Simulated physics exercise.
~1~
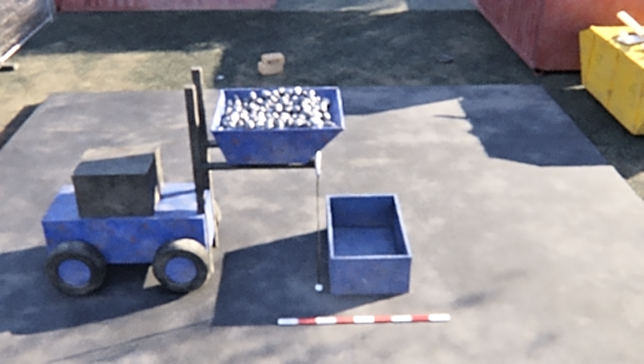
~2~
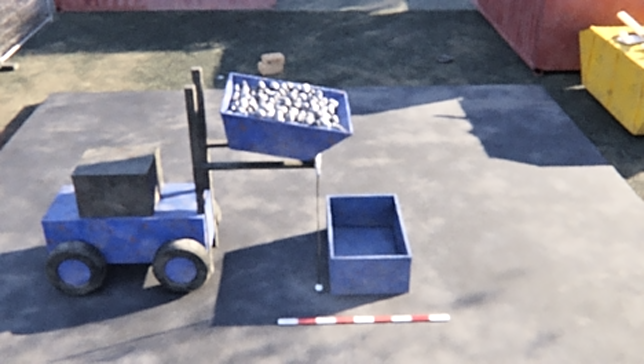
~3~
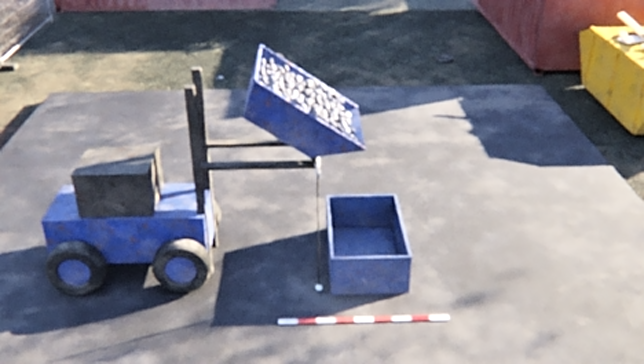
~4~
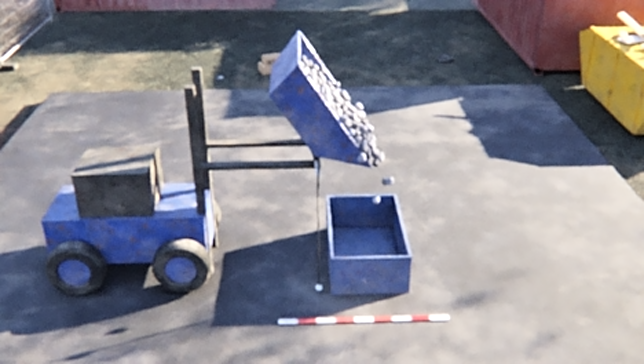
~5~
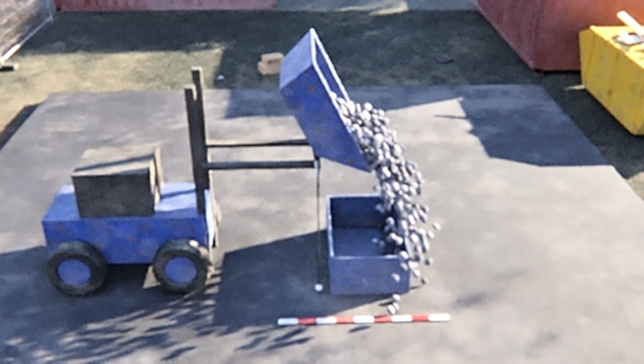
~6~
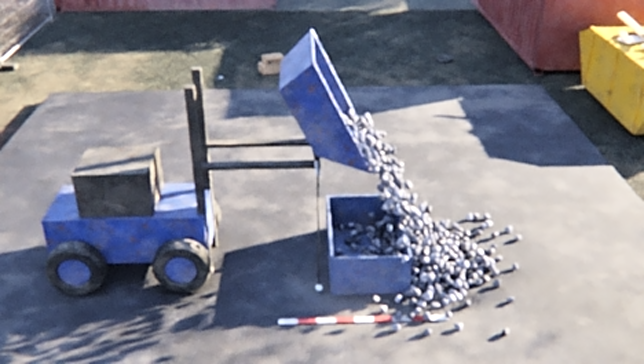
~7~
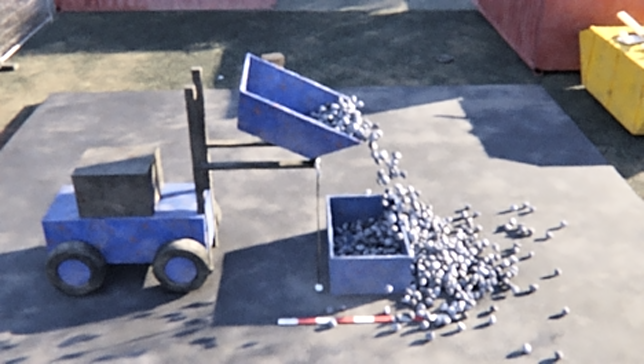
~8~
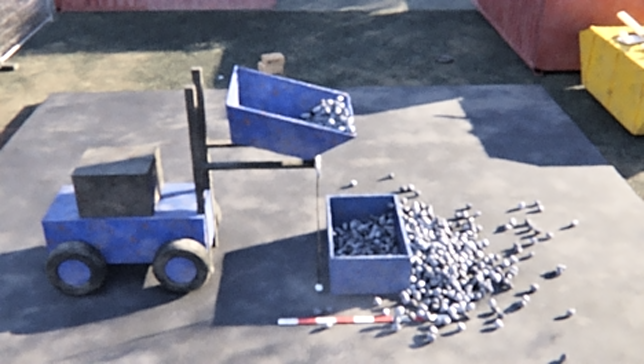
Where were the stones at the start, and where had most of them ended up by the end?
At the start the stones were all heaped in the raised blue skip on the forklift. By the end most of them lay lower down and farther right, spread over the floor beside the bin, with others in the bin and a few left in the skip.
